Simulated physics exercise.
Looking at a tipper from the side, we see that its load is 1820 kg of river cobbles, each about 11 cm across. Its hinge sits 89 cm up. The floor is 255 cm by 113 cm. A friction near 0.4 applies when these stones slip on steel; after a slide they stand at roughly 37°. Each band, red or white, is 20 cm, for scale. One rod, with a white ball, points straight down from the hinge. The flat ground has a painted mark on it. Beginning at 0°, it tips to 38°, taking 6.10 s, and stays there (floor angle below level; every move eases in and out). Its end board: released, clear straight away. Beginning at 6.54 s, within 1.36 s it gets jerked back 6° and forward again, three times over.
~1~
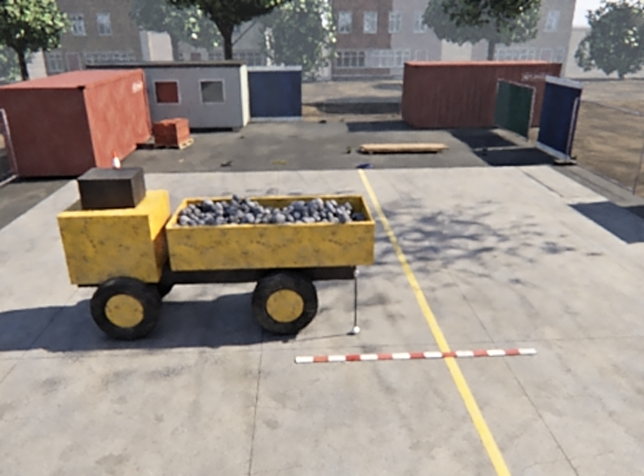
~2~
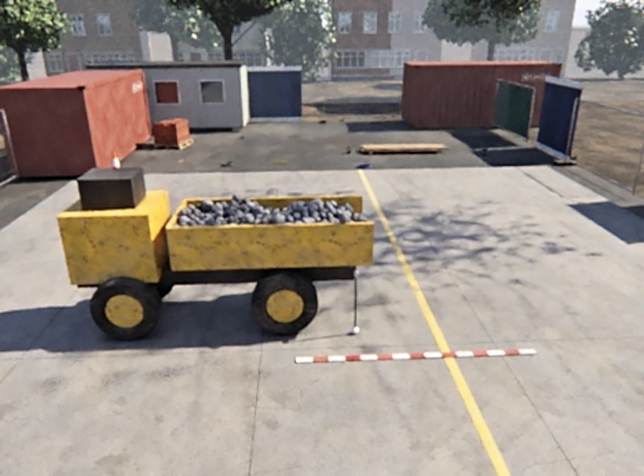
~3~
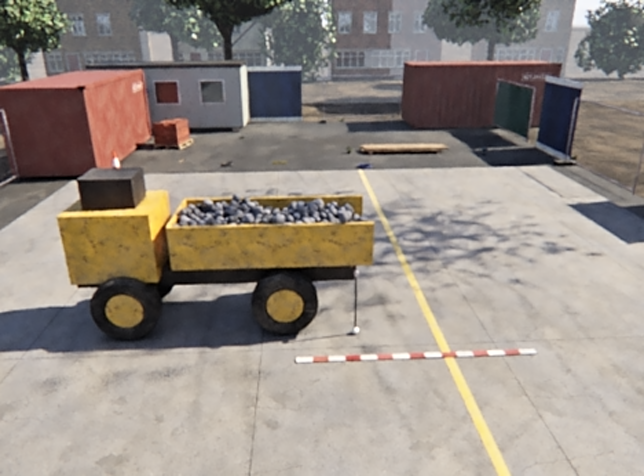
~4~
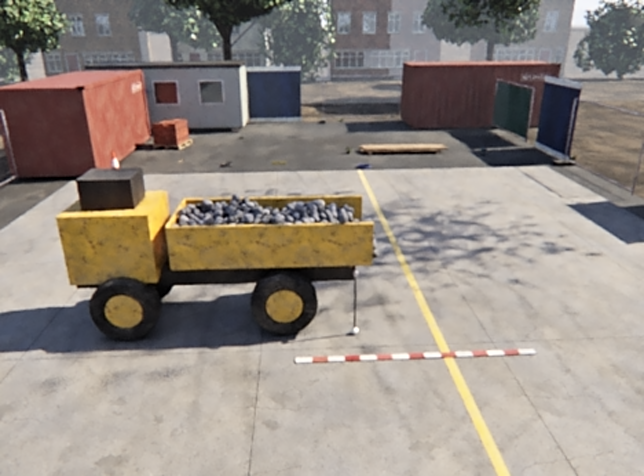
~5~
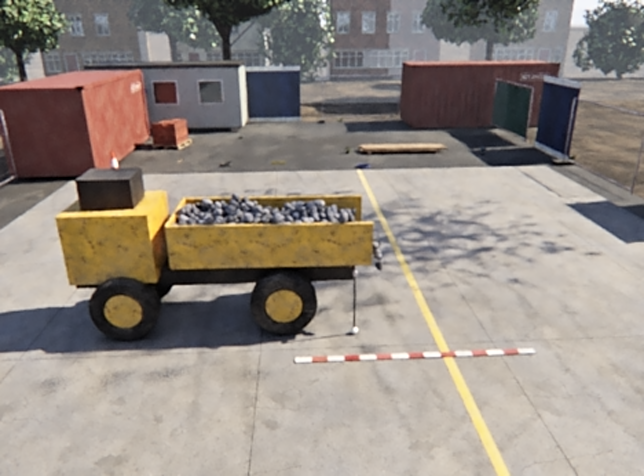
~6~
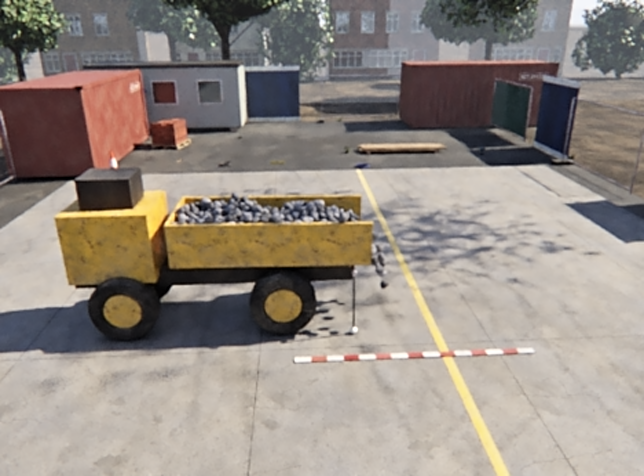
A yellow truck loaded with grey stones stays almost still as a few drop from its right end.
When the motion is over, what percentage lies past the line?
Close to 45 percent.
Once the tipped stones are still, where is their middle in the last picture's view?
Somewhere around (418, 298) in the last picture.
A little later the floor is at 32°; 33 % in the body, 49 % short of the line, 18 % past the line; the foremost stones are at (473, 299).
Then the floor is at 38°; 0 % in the body, 55 % short of the line, 45 % past the line; the foremost stones are at (521, 307).
Later still the floor is at 38°; 0 % in the body, 55 % short of the line, 45 % past the line; the foremost stones are at (522, 307).
In the end the floor is at 38°; 0 % in the body, 55 % short of the line, 45 % past the line; the foremost stones are at (522, 307).
